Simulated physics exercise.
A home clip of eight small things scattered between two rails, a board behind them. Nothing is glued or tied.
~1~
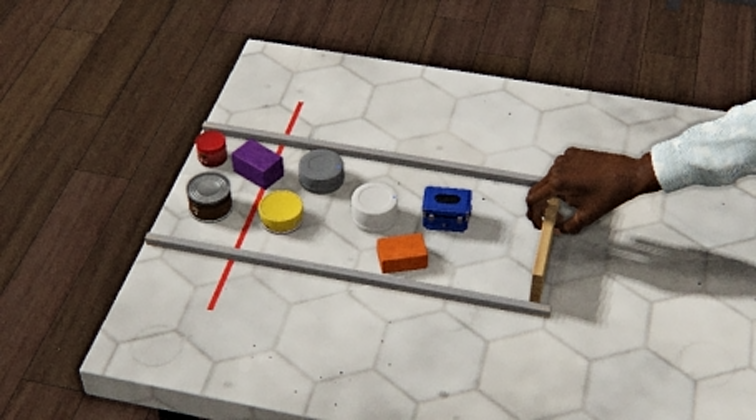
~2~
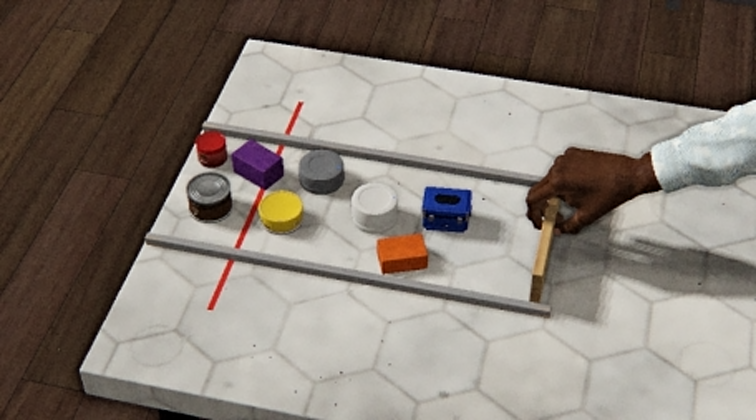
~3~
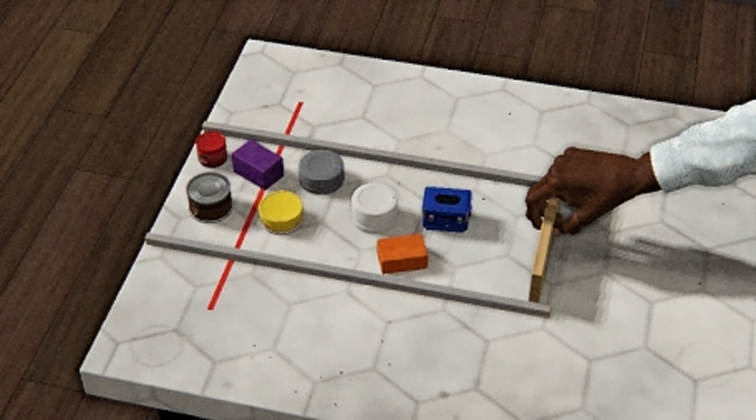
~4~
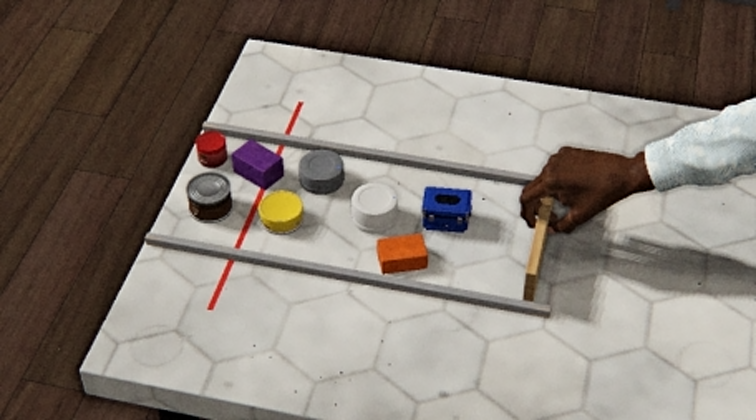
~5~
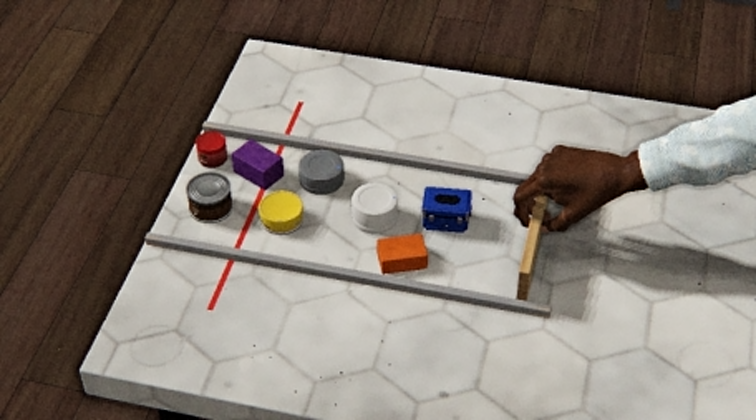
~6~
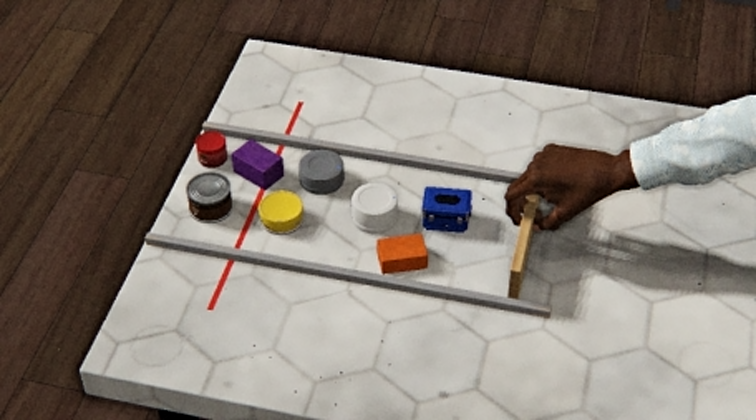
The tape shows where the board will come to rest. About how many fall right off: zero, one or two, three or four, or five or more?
The number that fall off is one or two.
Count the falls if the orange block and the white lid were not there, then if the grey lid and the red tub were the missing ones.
First 1, then 1.
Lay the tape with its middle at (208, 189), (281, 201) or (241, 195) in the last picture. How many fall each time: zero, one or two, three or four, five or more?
For each place: At least five; none at all; just one or two.
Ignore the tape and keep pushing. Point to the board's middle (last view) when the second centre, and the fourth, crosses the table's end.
About (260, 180), then (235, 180).
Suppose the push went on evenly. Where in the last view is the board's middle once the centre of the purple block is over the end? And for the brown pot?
For the purple block at (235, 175), for the brown pot at (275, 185).
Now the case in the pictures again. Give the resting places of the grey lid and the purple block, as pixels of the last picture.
The grey lid at (255, 150), the purple block at (218, 145).
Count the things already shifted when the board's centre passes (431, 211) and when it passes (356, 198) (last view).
At the one place 3, at the other 5.
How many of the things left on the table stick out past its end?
The number is 1.
A little later, none off yet; red tub at rest near (212, 150); brown pot at rest near (210, 197); purple block at rest near (258, 165).
When it is over, the number that fall off is one or two; down, brown pot.
